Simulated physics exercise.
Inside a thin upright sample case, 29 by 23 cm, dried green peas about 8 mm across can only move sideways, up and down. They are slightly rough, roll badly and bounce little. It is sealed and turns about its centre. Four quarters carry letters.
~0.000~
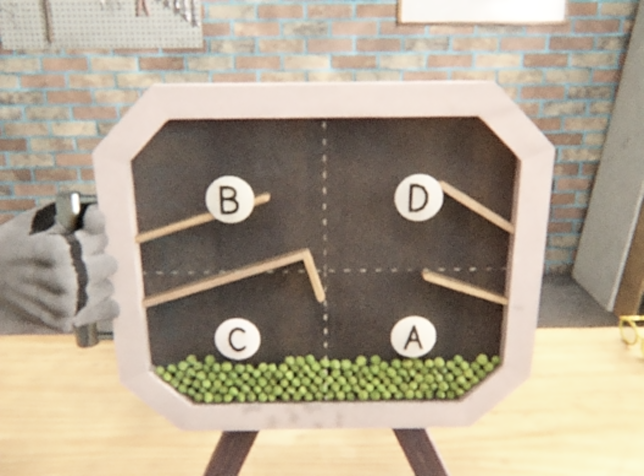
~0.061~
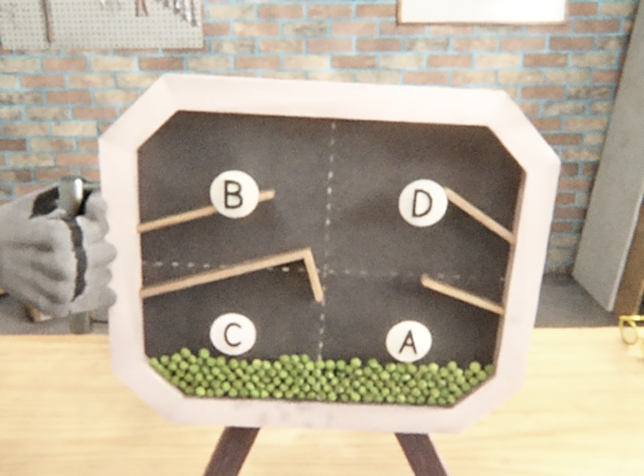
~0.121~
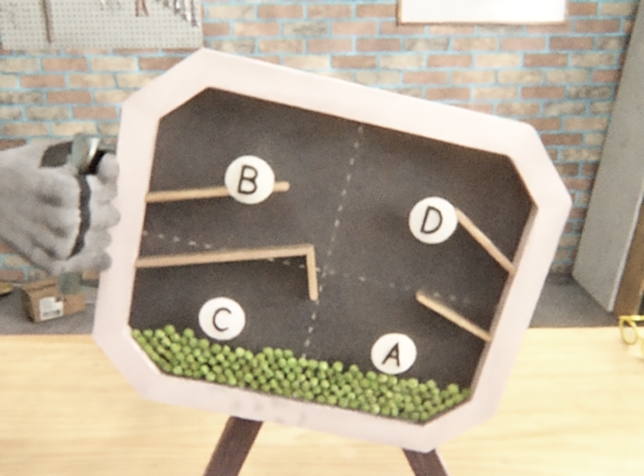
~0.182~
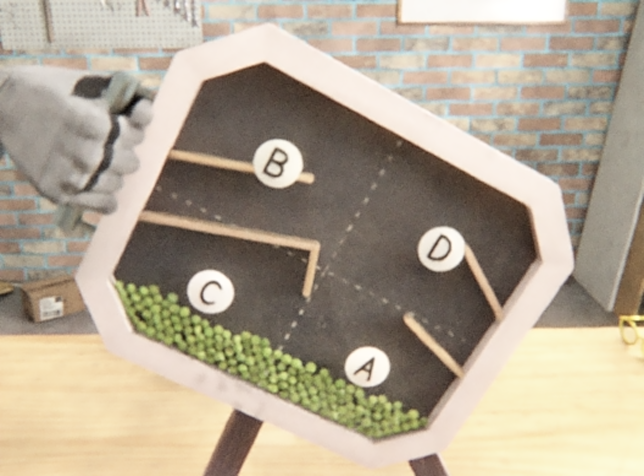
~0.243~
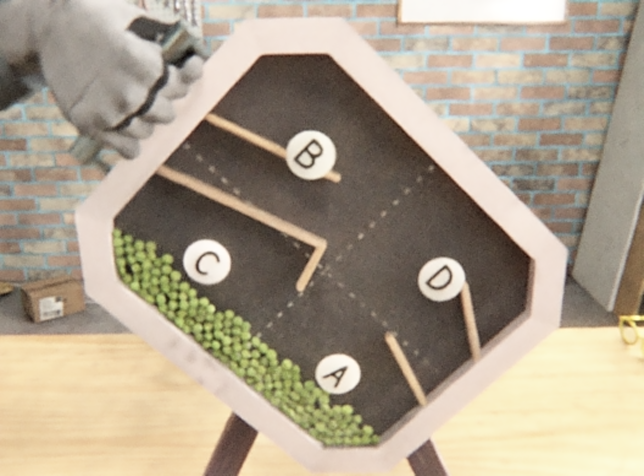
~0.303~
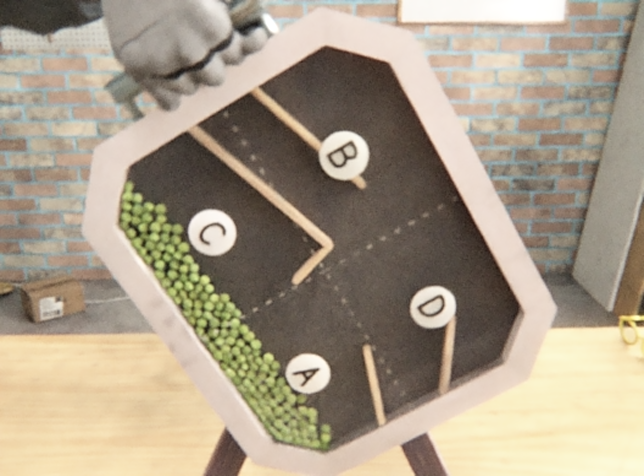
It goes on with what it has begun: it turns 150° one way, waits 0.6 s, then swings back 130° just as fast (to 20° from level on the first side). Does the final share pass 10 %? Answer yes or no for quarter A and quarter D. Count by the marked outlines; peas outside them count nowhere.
Quarter A yes, quarter D yes.
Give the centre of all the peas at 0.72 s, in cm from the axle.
About 9 cm left and 3 cm below.
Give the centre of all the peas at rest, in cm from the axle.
Some 9 cm right and 6 cm below.
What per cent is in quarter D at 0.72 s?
Some 30 per cent.
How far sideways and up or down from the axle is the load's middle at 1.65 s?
Some 2 cm right and 10 cm below.
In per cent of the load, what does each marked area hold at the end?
Quarter A: 70; quarter B: 0; quarter C: 0; quarter D: 30.
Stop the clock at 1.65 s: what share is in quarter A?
Roughly 50 per cent.
After 0.72 s, it stands 150° clockwise; the peas' middle is 9 cm left of and 3 cm below the centre; A 70 %, D 30 %.
After 1.65 s, it stands 84° clockwise; the peas' middle is 2 cm right of and 10 cm below the centre; A 50 %, D 50 %.
After 1.97 s, it stands 20° clockwise; the peas' middle is 10 cm right of and 5 cm below the centre; A 60 %, D 40 %.
At rest by 2.7 s, it stands 20° clockwise; A 70 %, B 0 %, C 0 %, D 30 %.
